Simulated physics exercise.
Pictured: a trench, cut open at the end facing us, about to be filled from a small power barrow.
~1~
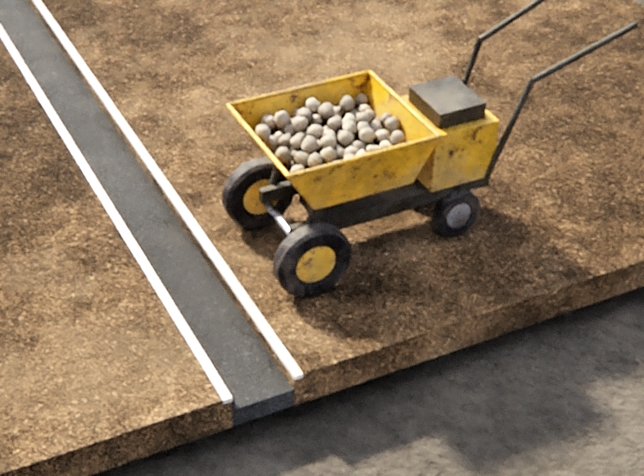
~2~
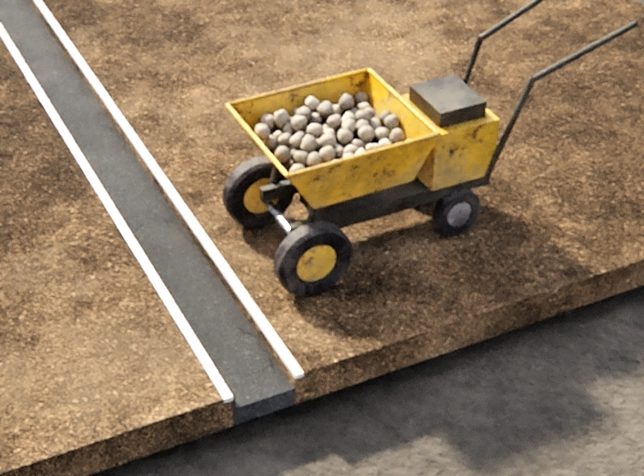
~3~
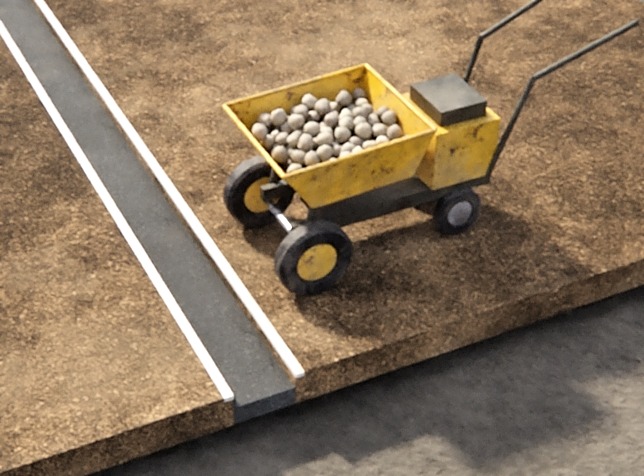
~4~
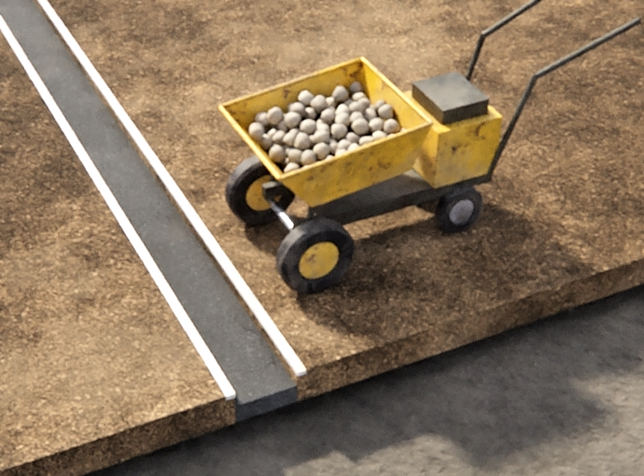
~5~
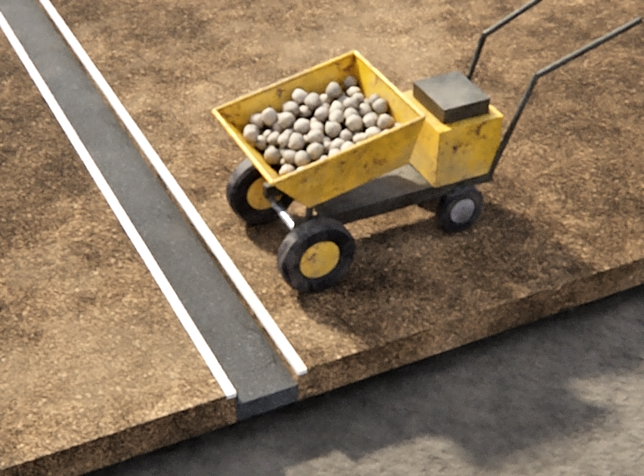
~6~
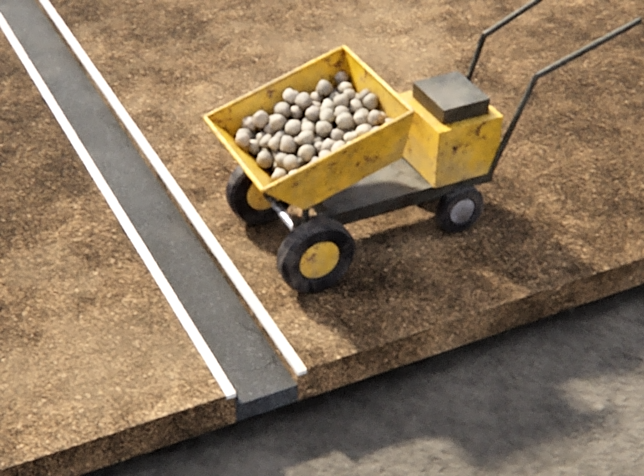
The clip opens on a small yellow power barrow, its level skip heaped with rounded pebbles, standing on brown ground to the right of a narrow, shallow, white-edged trench. The skip then tilts gradually forward and to the left, its back rising away from the barrow's body while the wheels stay almost still.
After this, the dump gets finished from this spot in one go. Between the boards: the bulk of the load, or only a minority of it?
I predict the trench will fail to catch most of it.
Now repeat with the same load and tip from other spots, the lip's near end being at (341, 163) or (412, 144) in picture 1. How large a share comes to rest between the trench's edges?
Around 70 % the first time and around 20 % the second.
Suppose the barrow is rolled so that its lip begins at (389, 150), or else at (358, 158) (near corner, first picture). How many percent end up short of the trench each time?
I'd expect close to 40 per cent and then close to 20 per cent.
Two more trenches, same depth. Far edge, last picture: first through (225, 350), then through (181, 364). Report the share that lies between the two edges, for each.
The first try lands around 0 %, the second around 50 %.
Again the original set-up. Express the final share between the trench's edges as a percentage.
Roughly 20 %.
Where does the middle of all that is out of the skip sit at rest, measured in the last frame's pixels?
Roughly at pixel (148, 289).
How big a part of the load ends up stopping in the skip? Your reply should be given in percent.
Some 25 per cent.
Just after the last frame, skip tipped steeply; every one in the skip.
A moment on, skip tipped right over; the larger part in the skip; just a few in or heaped over the trench; roughly a quarter beyond it; just a few falling.
Further on, skip tipped right over; roughly a quarter in the skip; roughly a quarter in or heaped over the trench; roughly half beyond it.
When it is over, skip tipped right over; roughly a quarter in the skip; roughly a quarter in or heaped over the trench; roughly half beyond it.
